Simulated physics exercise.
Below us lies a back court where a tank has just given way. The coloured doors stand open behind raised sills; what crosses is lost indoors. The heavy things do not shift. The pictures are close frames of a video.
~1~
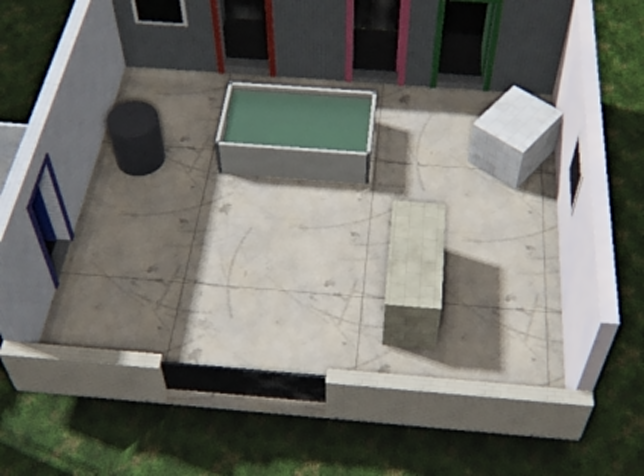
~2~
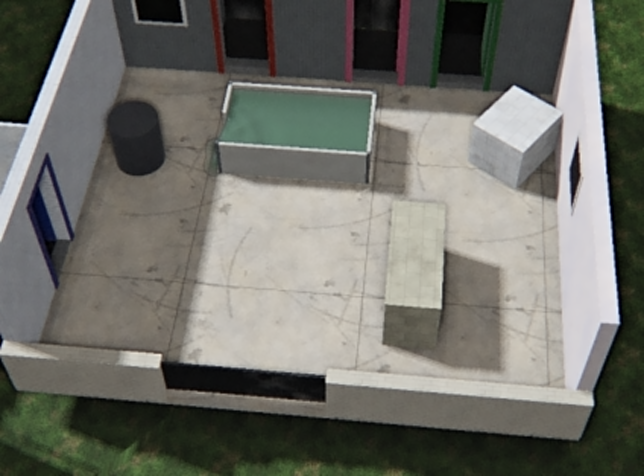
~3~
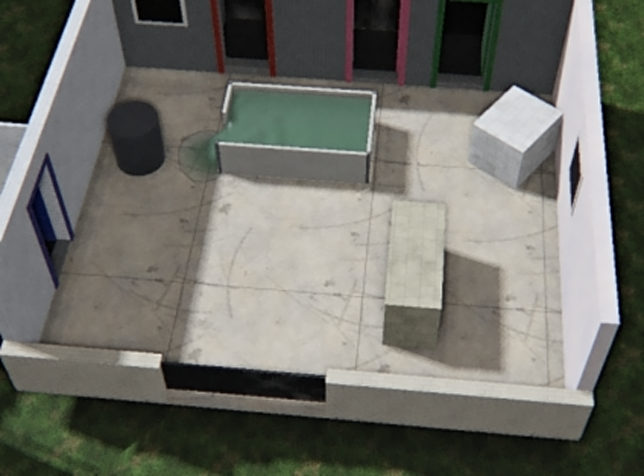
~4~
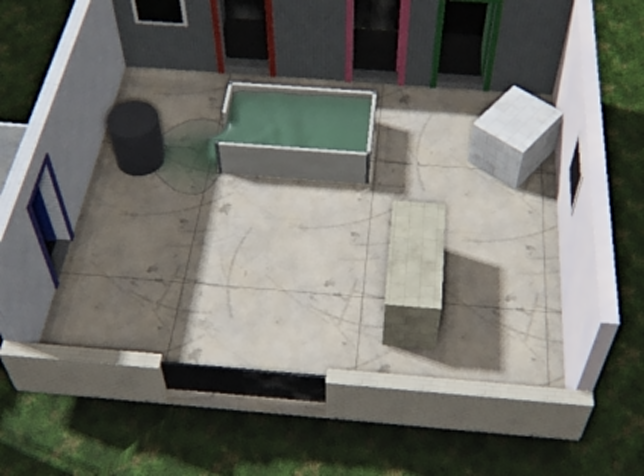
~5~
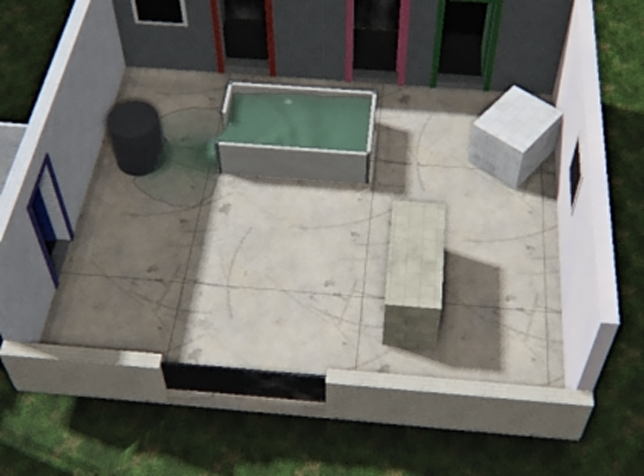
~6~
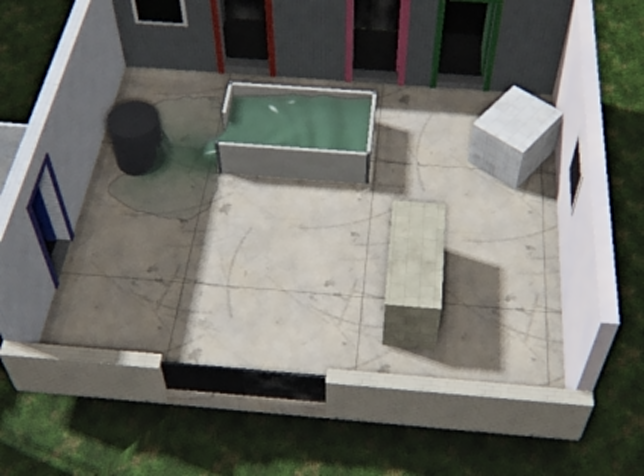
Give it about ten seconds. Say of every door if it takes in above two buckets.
In the end: The green door holds within the limit; the pink door holds within the limit; the red door holds within the limit; the blue door floods.
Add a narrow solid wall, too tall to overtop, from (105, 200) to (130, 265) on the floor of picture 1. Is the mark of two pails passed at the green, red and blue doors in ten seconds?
My reading: Green door holds; red door holds; blue door stays under.
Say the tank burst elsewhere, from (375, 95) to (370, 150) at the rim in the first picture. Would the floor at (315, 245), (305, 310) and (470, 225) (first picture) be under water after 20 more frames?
In turn: Free of water, dry, under water.
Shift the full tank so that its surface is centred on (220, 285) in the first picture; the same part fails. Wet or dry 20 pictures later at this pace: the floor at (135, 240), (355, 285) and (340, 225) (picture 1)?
As listed: Under water, free of water, clear.
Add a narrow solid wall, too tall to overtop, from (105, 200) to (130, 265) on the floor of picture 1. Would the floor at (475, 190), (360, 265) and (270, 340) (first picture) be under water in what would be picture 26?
In that order: Dry, free of water, covered.
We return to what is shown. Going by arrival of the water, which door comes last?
It is the green one.
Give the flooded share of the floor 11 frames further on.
I make it 20 per cent.
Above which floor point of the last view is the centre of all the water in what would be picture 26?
Roughly at (222, 166).
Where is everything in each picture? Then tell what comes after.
The water tank at (298, 121) is whole and still, in the first frame.
Water pours out at (225, 145) and has run to (210, 172), in the second frame.
The front is at (187, 143), out from the gap at (225, 147), in the third frame.
Water pours out at (225, 148) and has run to a hidden place, in the fourth frame.
Water pours out at (225, 148) and has run to a hidden place, in the fifth frame.
Water pours out at (225, 148) and has run to a hidden place, in the sixth frame.
A moment on, water covers 15 % of the floor; the green door not reached, the pink door not reached, the red door not reached, the blue door wet at the sill, nothing in.
Next, water covers 20 % of the floor; the green door not reached, the pink door not reached, the red door not reached, the blue door under two buckets in.
Then, water covers 30 % of the floor; the green door not reached, the pink door not reached, the red door wet at the sill, nothing in, the blue door over two buckets in.
Later, water covers 55 % of the floor; the green door wet at the sill, nothing in, the pink door wet at the sill, nothing in, the red door wet at the sill, nothing in, the blue door over two buckets in.
In the end, water covers 80 % of the floor; the green door wet at the sill, nothing in, the pink door wet at the sill, nothing in, the red door wet at the sill, nothing in, the blue door far over two buckets in.
